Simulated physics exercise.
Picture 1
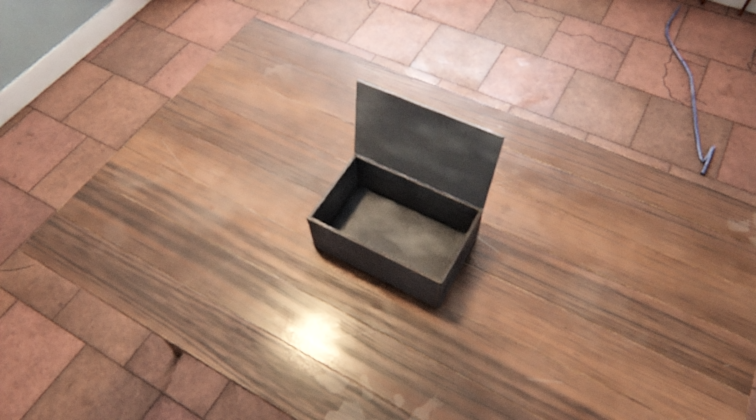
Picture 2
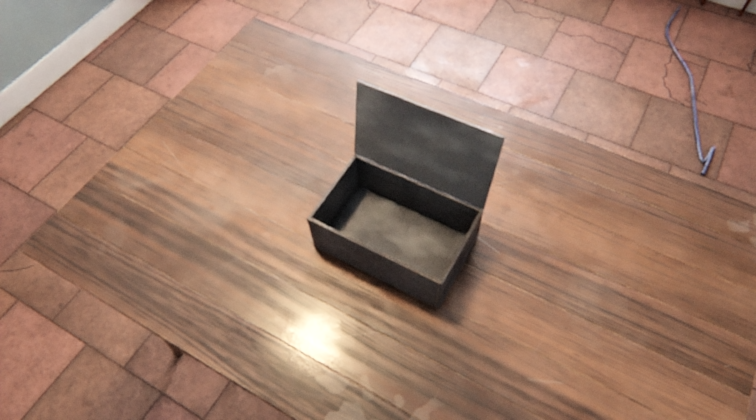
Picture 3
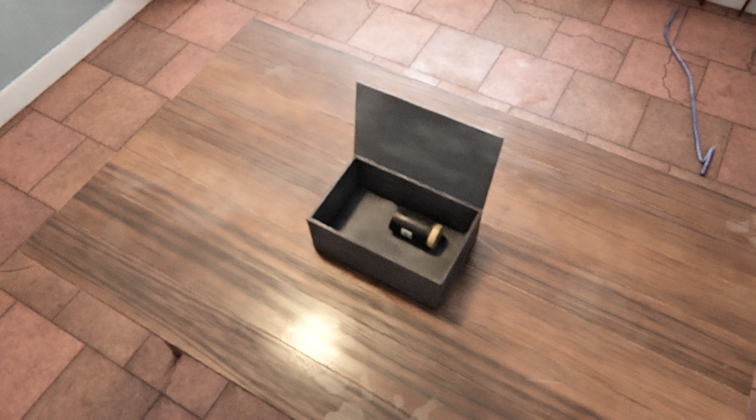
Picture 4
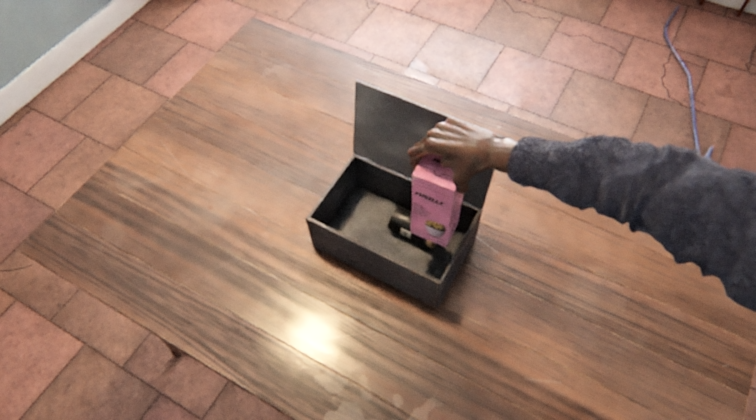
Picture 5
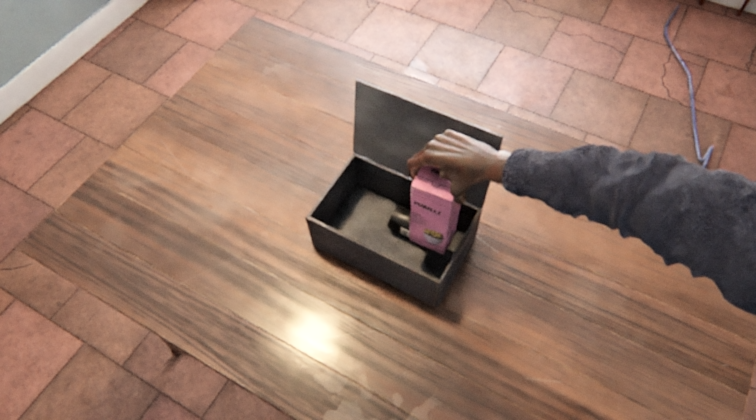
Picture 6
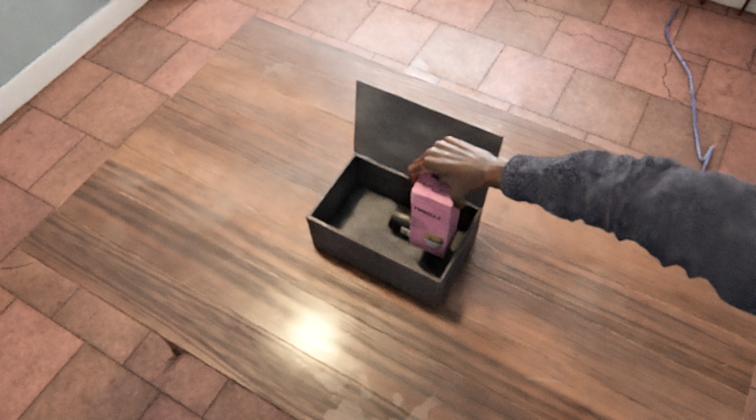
Open black box on a wooden table, empty then holding a dark shaker, as a hand lowers a pink carton inside.
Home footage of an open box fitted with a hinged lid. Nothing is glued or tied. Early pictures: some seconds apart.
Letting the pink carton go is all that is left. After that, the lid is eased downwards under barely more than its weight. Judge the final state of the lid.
The lid is not fully down.
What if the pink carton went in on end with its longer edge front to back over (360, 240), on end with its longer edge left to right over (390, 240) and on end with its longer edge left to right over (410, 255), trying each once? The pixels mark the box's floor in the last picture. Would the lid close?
In order: The lid gets blocked, then gets blocked, then gets blocked.
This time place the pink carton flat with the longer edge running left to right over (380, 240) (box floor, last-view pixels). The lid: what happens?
After that, the lid lies down snugly.
Then, 0.40 s past the last view, pink carton rocked 46° from its first pose near (431, 249); black shaker displaced a little.
Then, 1.40 s past the last view, lid 72° above the rim; pink carton rocked 45° from its first pose near (431, 249); black shaker displaced a little.
Then, 1.80 s past the last view, lid 41° above the rim; pink carton rocked 45° from its first pose near (431, 249); black shaker displaced a little.
Finally, lid 26° above the rim; down or leaning hard in the box, pink carton; black shaker still in place. Final places as the last picture's camera would see them, pink carton near (431, 249).
